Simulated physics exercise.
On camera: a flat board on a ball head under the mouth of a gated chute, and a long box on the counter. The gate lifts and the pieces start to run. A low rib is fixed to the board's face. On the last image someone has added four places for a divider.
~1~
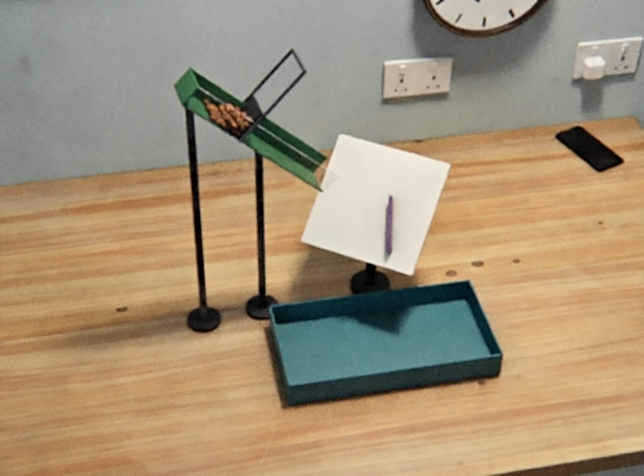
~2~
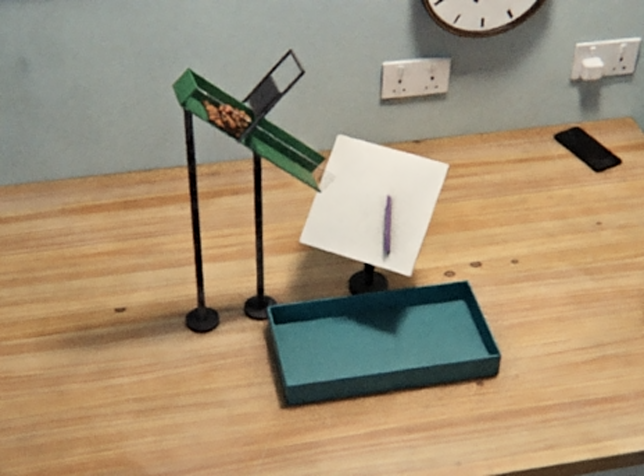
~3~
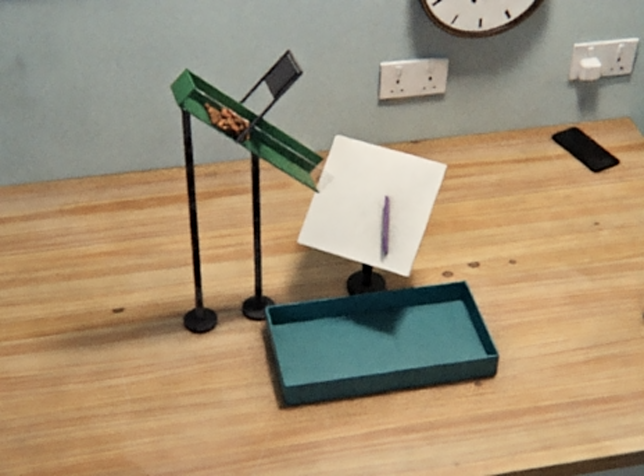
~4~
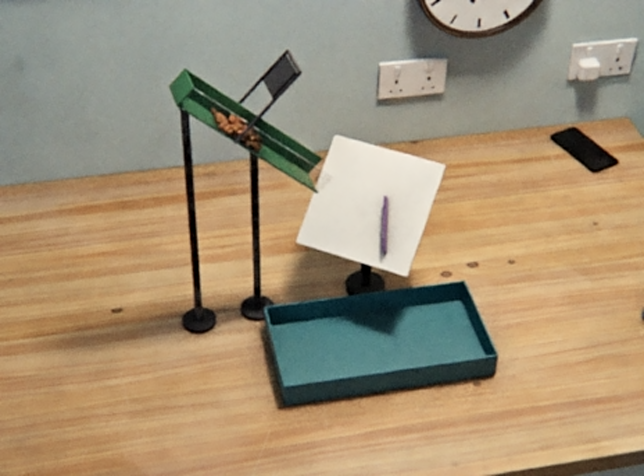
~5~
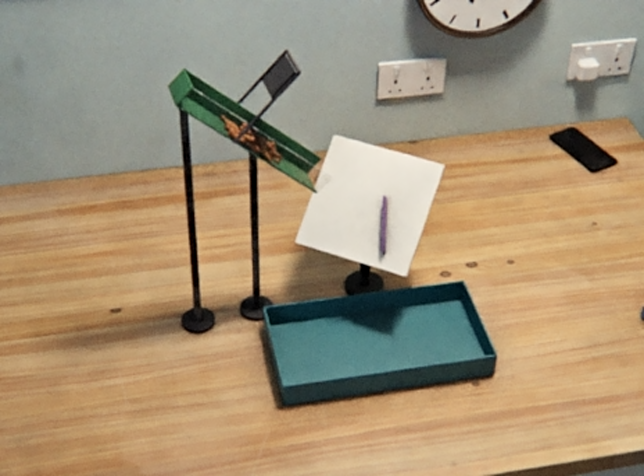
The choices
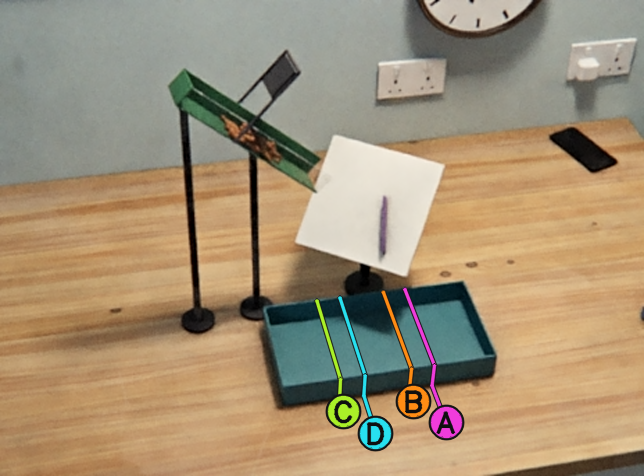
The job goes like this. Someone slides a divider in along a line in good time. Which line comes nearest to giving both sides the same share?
Best: D.
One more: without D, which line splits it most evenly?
Line C.
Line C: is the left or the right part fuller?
Right.
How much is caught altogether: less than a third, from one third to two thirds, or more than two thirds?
About that: More than two thirds.
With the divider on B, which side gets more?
The left side.
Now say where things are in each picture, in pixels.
In the first frame, load behind the gate at (231, 119), cereal balls; lip of the chute at (317, 183), sloping fairly steeply.
In the second frame, middle of the board at (373, 203), tilted fairly steeply; middle of its low edge at (354, 259); of its high edge at (393, 149).
In the third frame, front corners of the box at (286, 386) and (499, 355), empty; front of the load at (241, 128).
In the fourth frame, middle of the load at (243, 130); its front at (260, 146), about a third of the way to the lip; rib from (385, 196) to (383, 251).
In the fifth frame, middle of the load at (251, 142); its front at (280, 158), about half of the way to the lip.
On the marked copy, line A crosses the front rim at (434, 364); line B crosses the front rim at (411, 367); line C crosses the front rim at (340, 378); line D crosses the front rim at (364, 374).
With A, of what is caught, nearly all on the left of the divider, a stray few on the right.
With B, of what is caught, nearly all on the left of the divider, a stray few on the right.
With C, of what is caught, about a quarter on the left of the divider, most on the right.
With D, of what is caught, about half on the left of the divider, about half on the right.
